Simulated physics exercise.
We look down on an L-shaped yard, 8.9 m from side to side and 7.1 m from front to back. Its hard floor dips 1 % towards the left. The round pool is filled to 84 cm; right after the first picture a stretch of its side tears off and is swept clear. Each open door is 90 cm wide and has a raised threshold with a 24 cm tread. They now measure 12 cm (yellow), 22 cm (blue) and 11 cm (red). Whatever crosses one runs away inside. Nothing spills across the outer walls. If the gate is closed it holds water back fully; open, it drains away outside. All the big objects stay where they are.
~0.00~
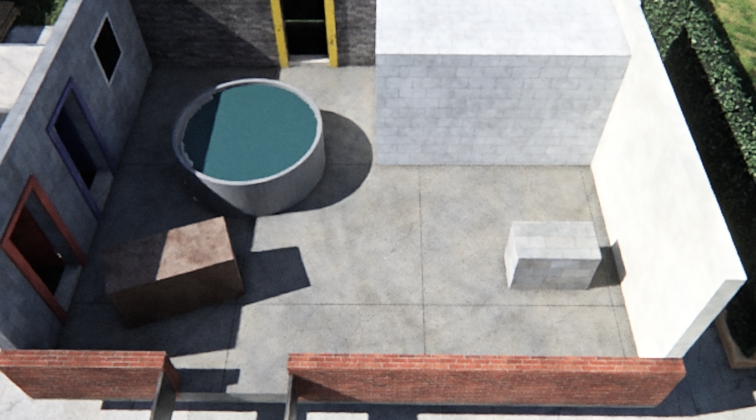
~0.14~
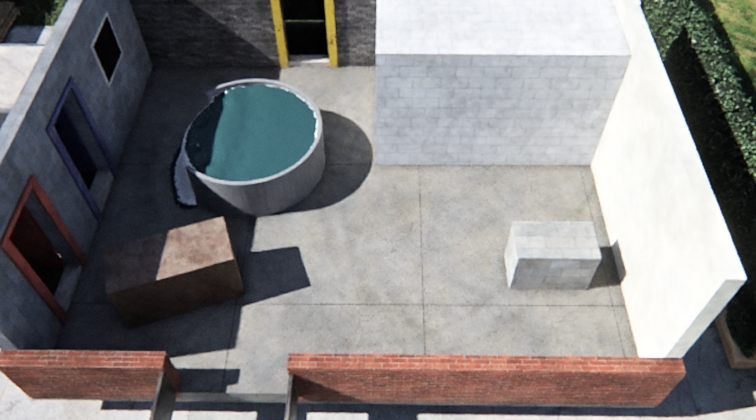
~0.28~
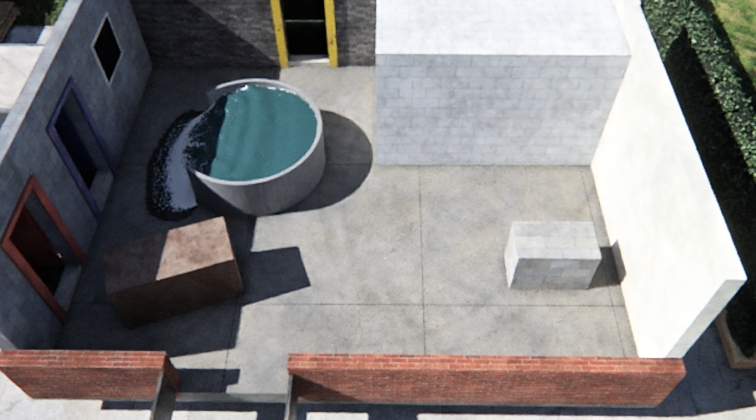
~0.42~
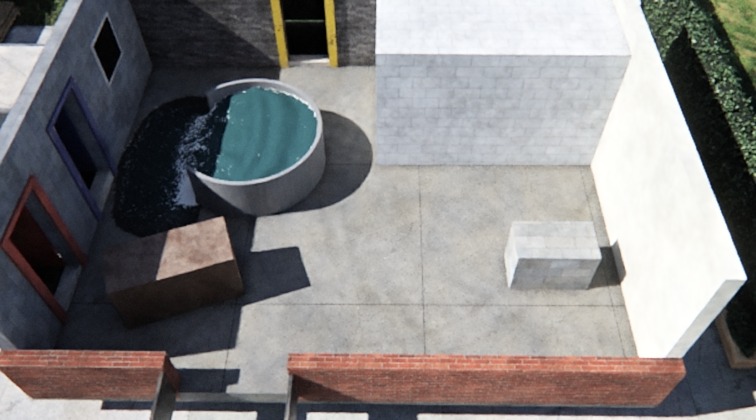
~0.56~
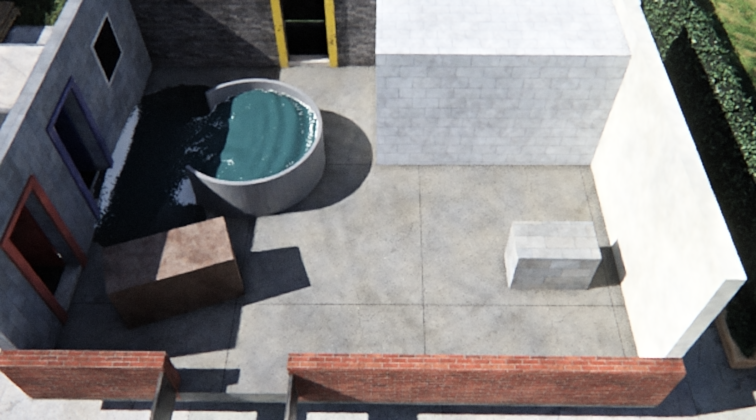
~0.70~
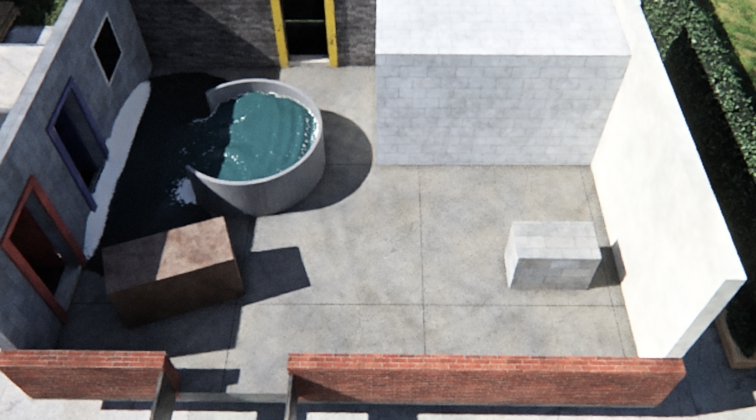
In a walled yard, water bursts from the round pool's left side and spreads across the floor to the left wall.
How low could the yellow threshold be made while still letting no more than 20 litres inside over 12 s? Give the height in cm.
At least 11.5 cm or so.
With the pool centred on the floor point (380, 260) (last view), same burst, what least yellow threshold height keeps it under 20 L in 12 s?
About 11.5 cm.
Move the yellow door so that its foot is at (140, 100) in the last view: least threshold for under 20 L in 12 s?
About 28 cm.
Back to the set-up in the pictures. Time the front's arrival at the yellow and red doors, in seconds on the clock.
Yellow 2.4 s, red 0.8 s.
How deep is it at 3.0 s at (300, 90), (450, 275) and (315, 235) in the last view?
Roughly 6, 0 and 0 cm, in turn.
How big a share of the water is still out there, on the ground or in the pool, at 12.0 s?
About 84 per cent.
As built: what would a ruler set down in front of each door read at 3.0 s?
Depths in cm: Yellow 7, blue 30, red 12.
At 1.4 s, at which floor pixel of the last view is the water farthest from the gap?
Around (46, 376).
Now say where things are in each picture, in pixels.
In the first picture, still water, 84 cm deep, in the round pool at (248, 131); the yellow door at (305, 27) is dry.
In the second picture, the front is at (179, 201), 0.3 m from the gap at (186, 153); 0.5 m2 of floor is wet, 84 cm left at the back.
In the third picture, the front is at a hidden place, 0.8 m from the gap at (186, 153); 1.7 m2 of floor is wet, 84 cm left at the back.
In the fourth picture, water pours out at (187, 155) and has run 1.4 m, to (118, 216); about 10 cm deep outside, 83 cm at the back.
In the fifth picture, the gap is at (187, 156), the front 1.9 m out at (141, 101); the back of the round pool holds 75 cm.
In the sixth picture, the front is at (148, 81), 2.2 m from the gap at (187, 155); 7.8 m2 of floor is wet, 71 cm left at the back; the yellow door at (305, 27), 3.5 m from the gap, is still 1.8 m from the nearest water.
After 1.4 s water covers 20 % of the floor, deepest (60 cm) near (139, 161); it has not reached the yellow door.
After 3.0 s water covers 45 % of the floor, deepest (41 cm) near (153, 68); 7 cm at the yellow door, 0 litres in over its 12 cm threshold.
After 12.0 s water covers 100 % of the floor, deepest (12 cm) near (492, 368); 8 cm at the yellow door, 17 litres in over its 12 cm threshold.
At the yellow door as built, the water arrived by 2.4 s and peaked near 16 cm at 7.0 s.
With a threshold of 10.5 cm, 29 litres would have come in within the 12 s; with 12.5 cm, 14 litres. So under 20 litres takes about 11.5 cm.
